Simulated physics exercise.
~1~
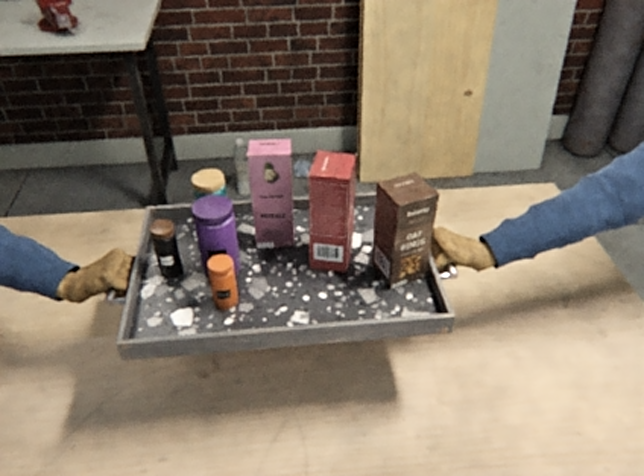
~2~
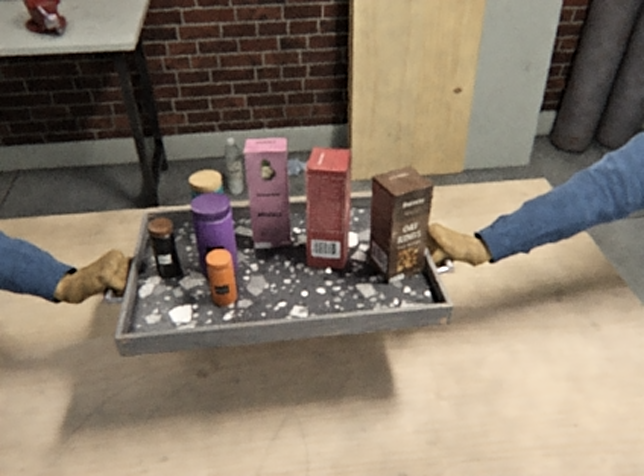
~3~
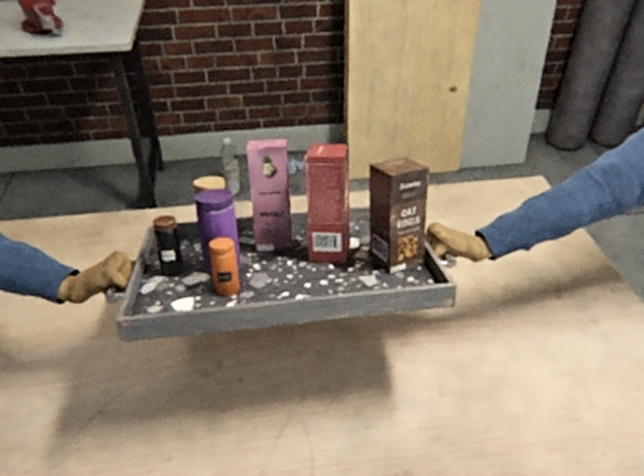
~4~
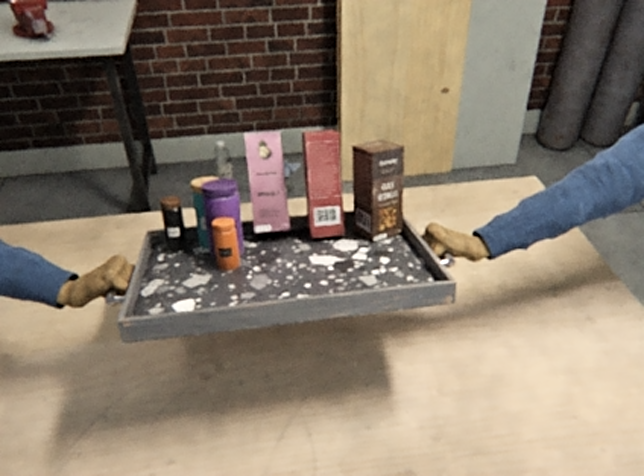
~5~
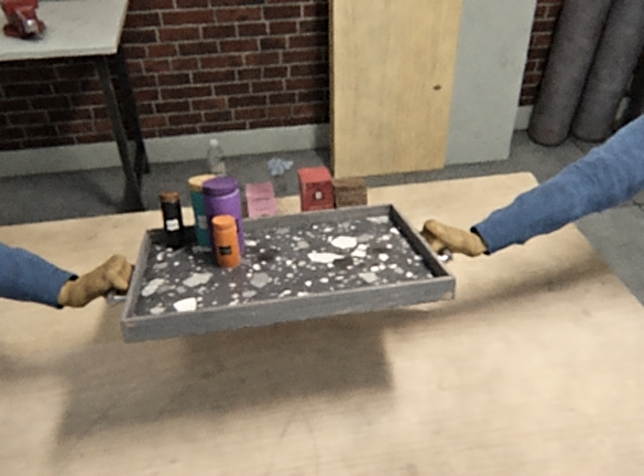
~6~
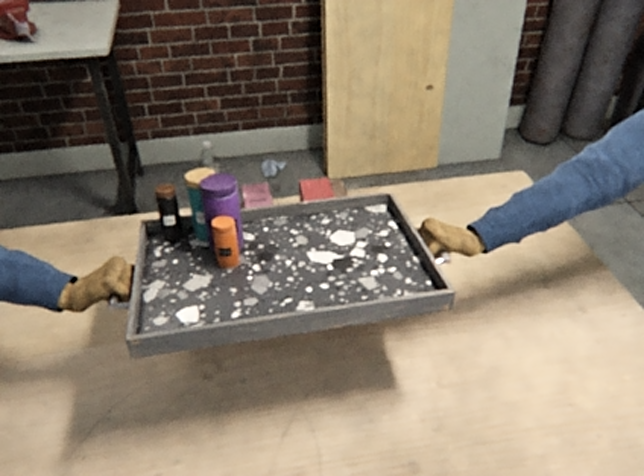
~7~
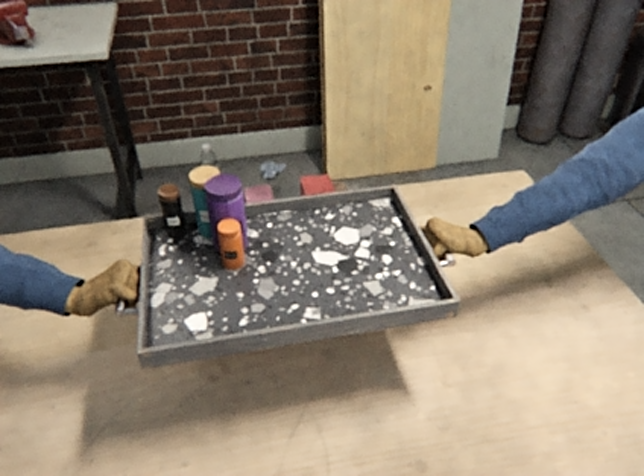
In a room with a brick wall, two gloved hands hold a speckled, rimmed tray above a pale wooden table. On it stand pink, red and brown cartons, with purple and turquoise jars and black and orange shakers grouped toward the left. The tray tips so its far edge dips, and the containers lean and slide away from the viewer. The three cartons go over the far rim and drop out behind it. The hands bring the tray back toward level, and the jars and shakers remain upright on its left side, shifted toward the back.
